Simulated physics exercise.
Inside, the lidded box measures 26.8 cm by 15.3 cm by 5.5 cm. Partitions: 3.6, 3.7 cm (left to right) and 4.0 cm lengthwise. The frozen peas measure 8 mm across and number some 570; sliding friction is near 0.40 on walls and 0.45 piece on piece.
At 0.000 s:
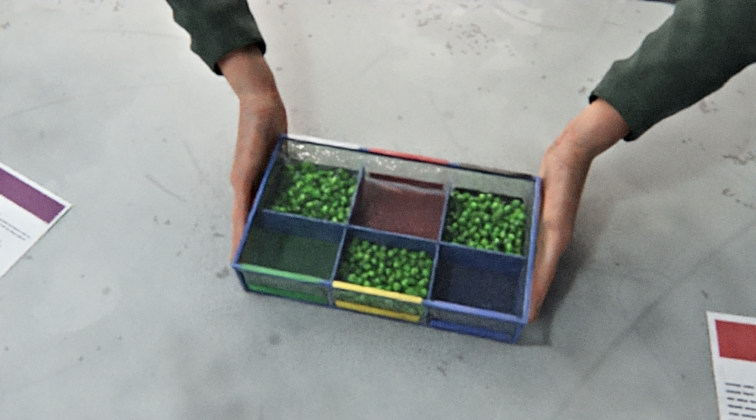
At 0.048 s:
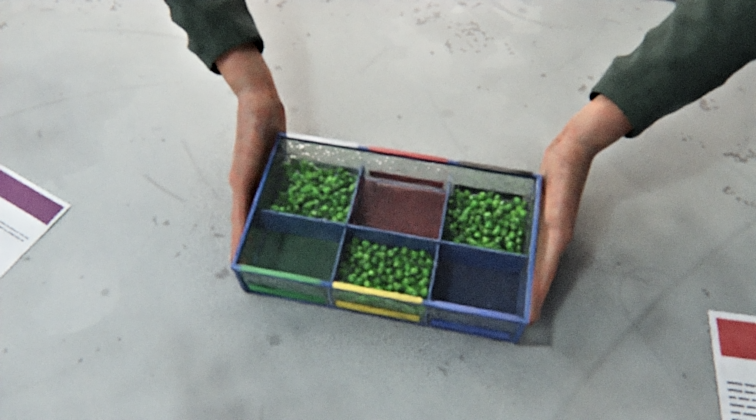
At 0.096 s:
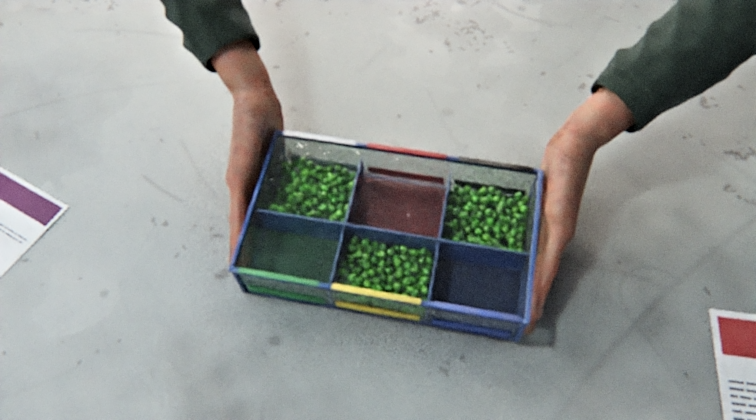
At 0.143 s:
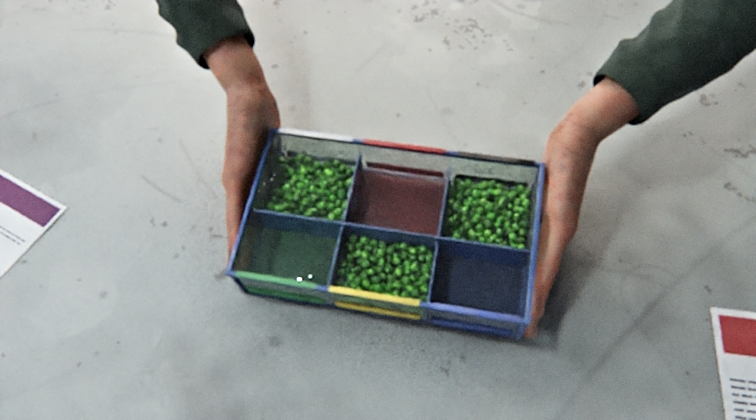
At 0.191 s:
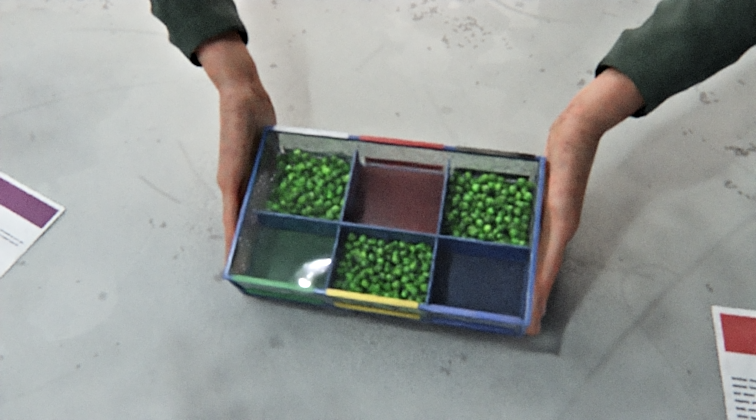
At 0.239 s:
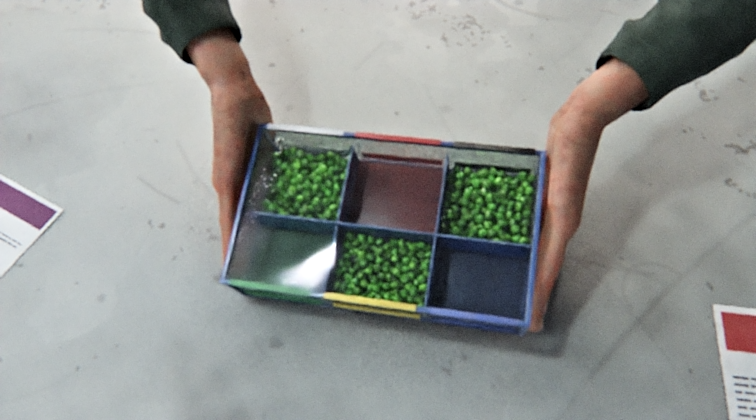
Two hands in dark green sleeves slightly tilting a clear-lidded divided box of green peas, its left front corner dipping lowest.
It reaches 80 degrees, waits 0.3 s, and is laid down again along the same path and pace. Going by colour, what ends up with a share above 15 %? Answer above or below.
Red: Below, blue: Below, green: Below, yellow: Above, white: Above, black: Above.
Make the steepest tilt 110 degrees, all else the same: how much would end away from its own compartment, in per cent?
About 25 per cent.
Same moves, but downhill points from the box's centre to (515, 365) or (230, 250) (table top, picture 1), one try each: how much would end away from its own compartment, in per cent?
About 20 and 20 per cent.
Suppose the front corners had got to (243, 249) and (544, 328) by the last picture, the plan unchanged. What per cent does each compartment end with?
Red 5; blue 15; green 0; yellow 25; white 20; black 35.
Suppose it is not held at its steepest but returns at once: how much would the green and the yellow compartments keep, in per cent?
In that case green 5, yellow 35.
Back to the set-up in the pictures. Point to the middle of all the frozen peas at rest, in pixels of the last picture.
Around (376, 239).
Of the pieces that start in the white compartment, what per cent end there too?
About 90 per cent.
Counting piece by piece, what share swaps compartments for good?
Roughly 15 per cent.
Then, at 1.34 s, tilt 80 degrees; green 5 %, yellow 35 %, white 30 %, black 30 %.
After 2.08 s, tilt 41 degrees; green 5 %, yellow 40 %, white 30 %, black 25 %.
After 2.84 s, tilt 0 degrees; green 5 %, yellow 40 %, white 30 %, black 25 %.
In the end, at 3.4 s, red 0 %, blue 0 %, green 5 %, yellow 40 %, white 30 %, black 25 %.
